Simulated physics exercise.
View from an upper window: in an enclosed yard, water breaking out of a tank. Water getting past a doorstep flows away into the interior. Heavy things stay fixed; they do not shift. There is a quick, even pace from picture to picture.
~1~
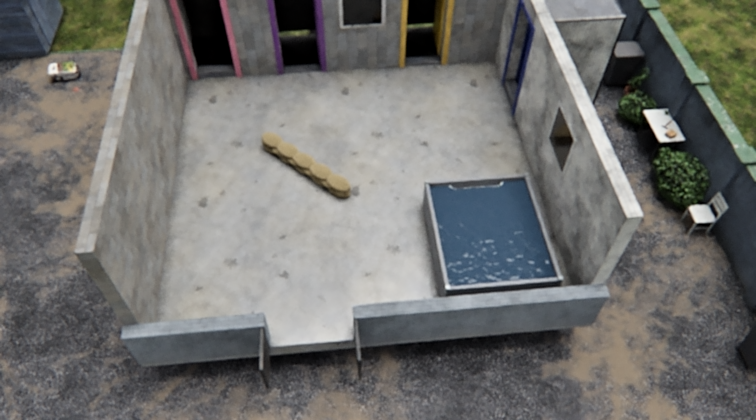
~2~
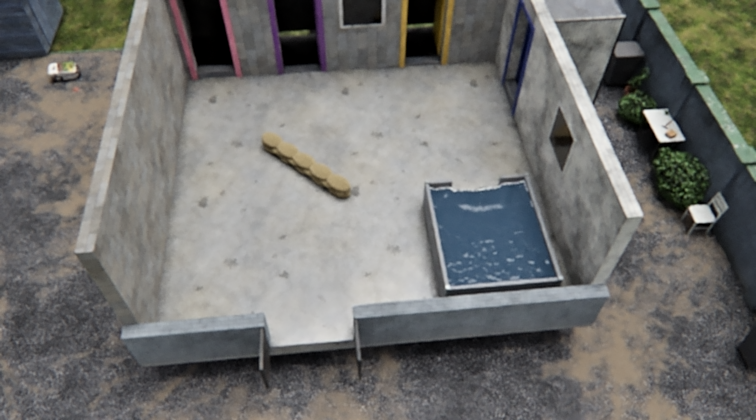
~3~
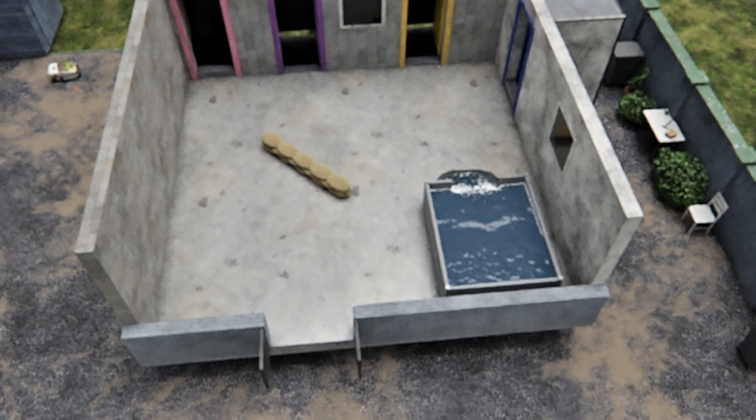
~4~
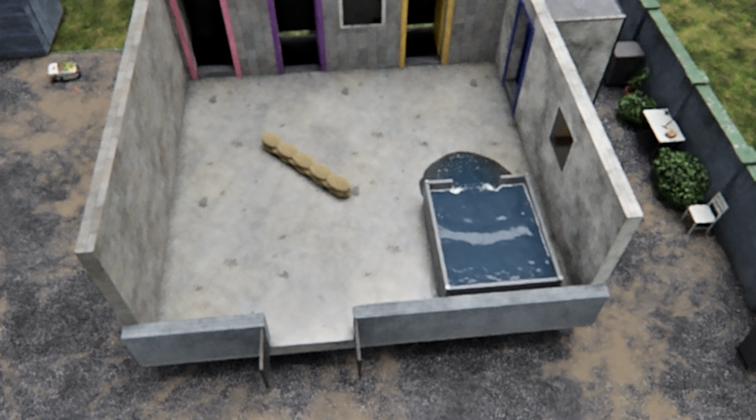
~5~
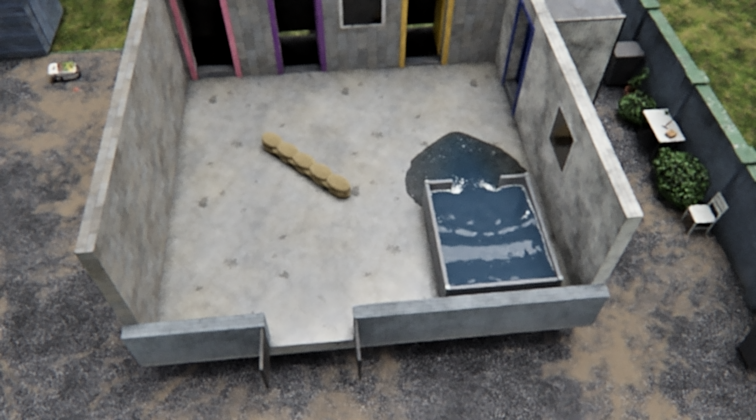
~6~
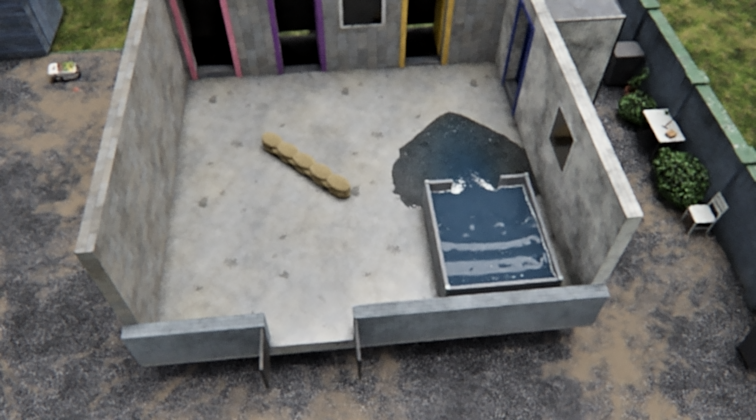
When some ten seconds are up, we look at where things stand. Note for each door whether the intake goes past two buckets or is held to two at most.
Purple door: Past two; yellow door: Past two; blue door: Held to two at most; pink door: Held to two at most.
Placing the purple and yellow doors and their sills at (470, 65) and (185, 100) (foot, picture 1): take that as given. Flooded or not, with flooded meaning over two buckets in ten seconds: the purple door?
I'd say purple door overflows.
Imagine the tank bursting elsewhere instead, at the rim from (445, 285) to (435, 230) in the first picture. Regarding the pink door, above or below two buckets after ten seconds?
Pink door: Under the line.
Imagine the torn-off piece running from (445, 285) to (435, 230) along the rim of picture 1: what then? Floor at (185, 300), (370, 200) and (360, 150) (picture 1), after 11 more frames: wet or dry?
The first point is soaked, the second spared, the third spared.
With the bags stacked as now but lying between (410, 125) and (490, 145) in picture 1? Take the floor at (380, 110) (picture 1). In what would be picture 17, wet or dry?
There: Wet.
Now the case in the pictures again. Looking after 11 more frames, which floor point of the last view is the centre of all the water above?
I'd mark it close to (467, 194).
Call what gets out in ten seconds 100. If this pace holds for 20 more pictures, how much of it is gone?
Somewhere around 45 per cent, I'd say.
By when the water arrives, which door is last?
My answer: The one in pink.
A moment on, water covers 25 % of the floor; the purple door not reached, the yellow door wet at the sill, nothing in, the blue door wet at the sill, nothing in, the pink door not reached.
Next, water covers 35 % of the floor; the purple door not reached, the yellow door over two buckets in, the blue door wet at the sill, nothing in, the pink door not reached.
Then, water covers 40 % of the floor; the purple door under two buckets in, the yellow door far over two buckets in, the blue door wet at the sill, nothing in, the pink door wet at the sill, nothing in.
Later, water covers 50 % of the floor; the purple door over two buckets in, the yellow door far over two buckets in, the blue door wet at the sill, nothing in, the pink door wet at the sill, nothing in.
In the end, water covers 80 % of the floor; the purple door over two buckets in, the yellow door far over two buckets in, the blue door wet at the sill, nothing in, the pink door wet at the sill, nothing in.
